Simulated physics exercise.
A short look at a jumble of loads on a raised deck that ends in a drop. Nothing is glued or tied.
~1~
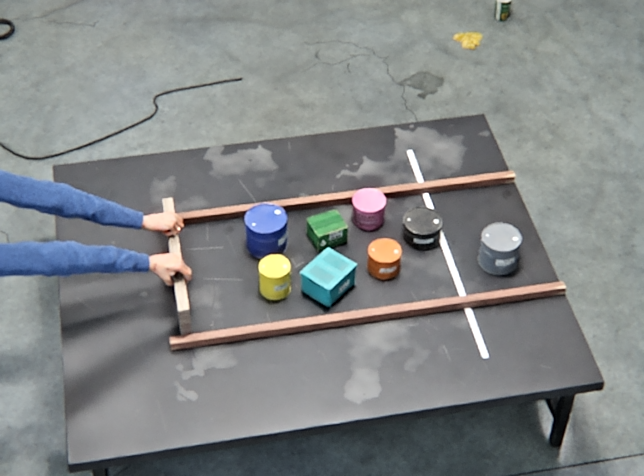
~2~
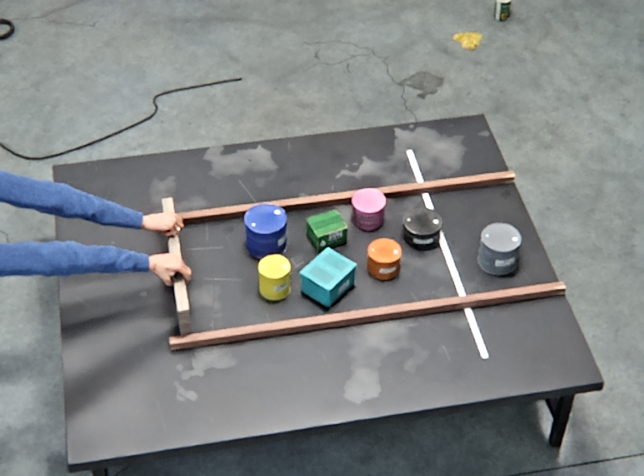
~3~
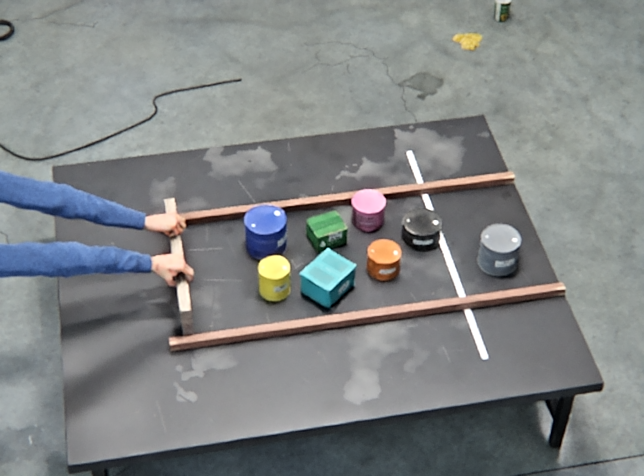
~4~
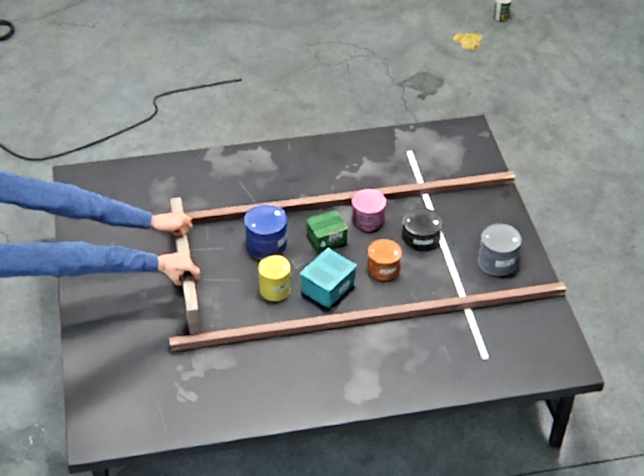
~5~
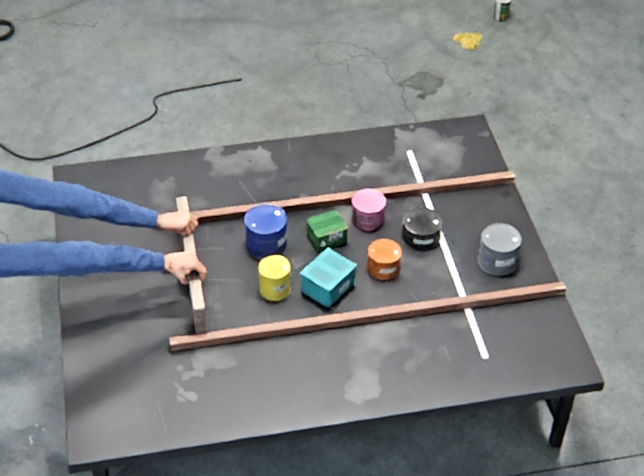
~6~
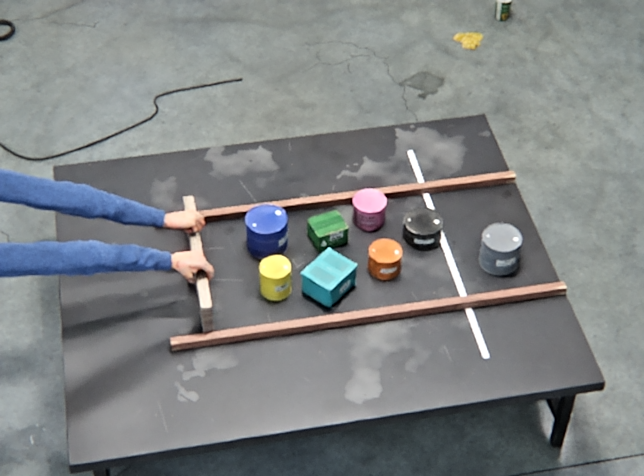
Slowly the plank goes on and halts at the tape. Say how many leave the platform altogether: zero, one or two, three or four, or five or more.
In the end the number that fall off is zero.
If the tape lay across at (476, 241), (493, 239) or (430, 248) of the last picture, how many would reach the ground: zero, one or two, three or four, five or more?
Taking them in turn, one to two; three or four; zero.
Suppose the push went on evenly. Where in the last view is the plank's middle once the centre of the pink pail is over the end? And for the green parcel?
For the pink pail at (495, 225), for the green parcel at (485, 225).
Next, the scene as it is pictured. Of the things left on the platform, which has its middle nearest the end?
That is the black canister.
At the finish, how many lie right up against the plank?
It touches 3.
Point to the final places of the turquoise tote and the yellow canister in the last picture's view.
The turquoise tote stops around (486, 268); the yellow canister around (464, 244).
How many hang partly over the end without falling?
1 of them.
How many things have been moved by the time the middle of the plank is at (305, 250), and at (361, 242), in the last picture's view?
By then 5, and 7.
A little later, none off yet; grey canister at rest near (500, 249); black canister at rest near (423, 228); orange canister at rest near (385, 259).
Next, none off yet; grey canister at rest near (500, 249); black canister moving near (426, 228); orange canister shifted a little near (391, 256).
Later still, none off yet; grey canister at rest near (501, 250); black canister shifted about its own width near (485, 227); orange canister shifted well along near (447, 246).
When it is over, the number that fall off is zero.
